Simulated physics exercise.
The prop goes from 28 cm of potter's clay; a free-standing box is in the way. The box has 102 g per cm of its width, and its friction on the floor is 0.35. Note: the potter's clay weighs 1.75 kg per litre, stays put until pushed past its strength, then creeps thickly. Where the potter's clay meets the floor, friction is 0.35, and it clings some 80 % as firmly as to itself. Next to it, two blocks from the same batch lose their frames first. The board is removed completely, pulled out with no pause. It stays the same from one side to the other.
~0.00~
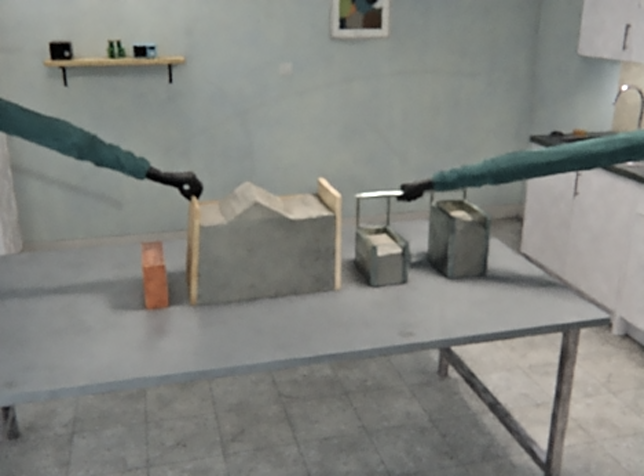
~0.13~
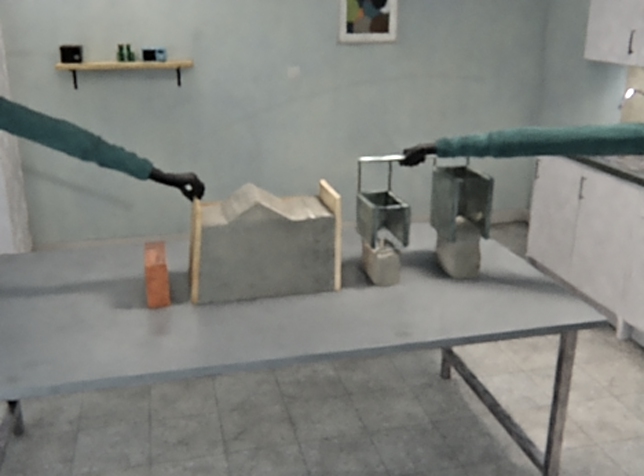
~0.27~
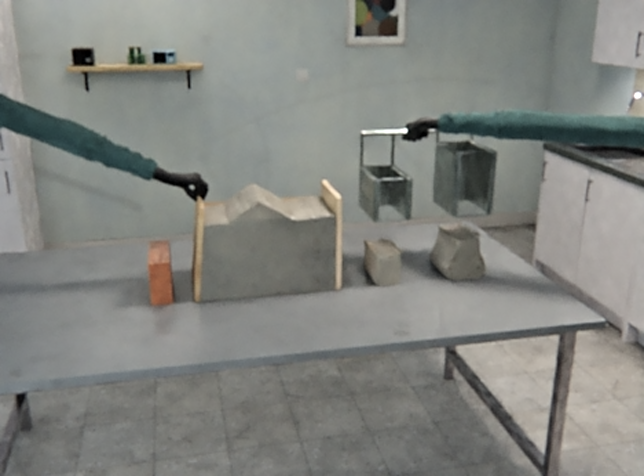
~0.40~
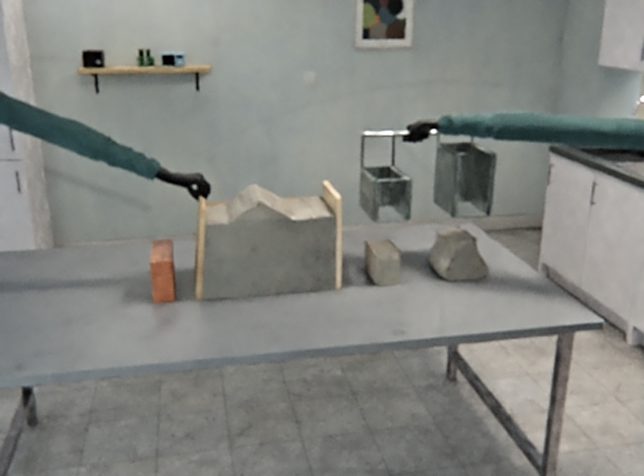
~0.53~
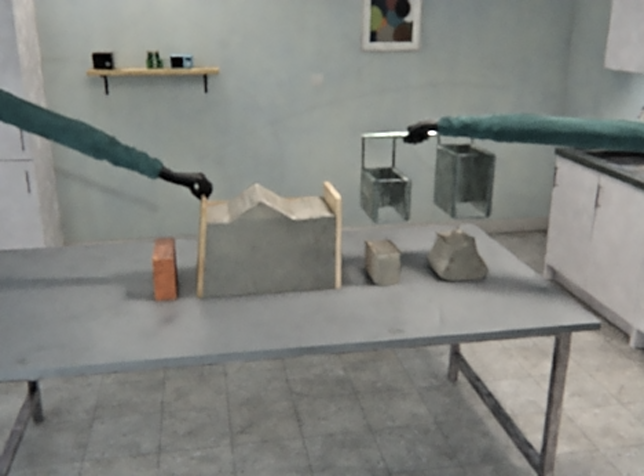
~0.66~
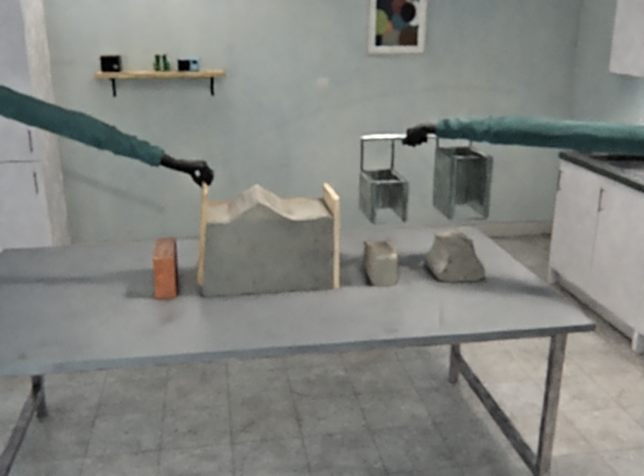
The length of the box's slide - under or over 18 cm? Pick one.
Under.
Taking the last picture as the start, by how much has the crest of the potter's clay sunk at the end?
6.0 cm.
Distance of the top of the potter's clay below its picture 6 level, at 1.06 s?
About 3.5 centimetres.
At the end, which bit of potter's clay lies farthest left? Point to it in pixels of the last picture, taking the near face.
Look roughly at (146, 289).
After 0.85 s, the box has not moved.
After 1.06 s, the box has not moved.
After 1.28 s, the box has been pushed 5.7 cm.
After 1.49 s, the box has been pushed 10 cm.
After 1.67 s, the box has been pushed 11 cm.
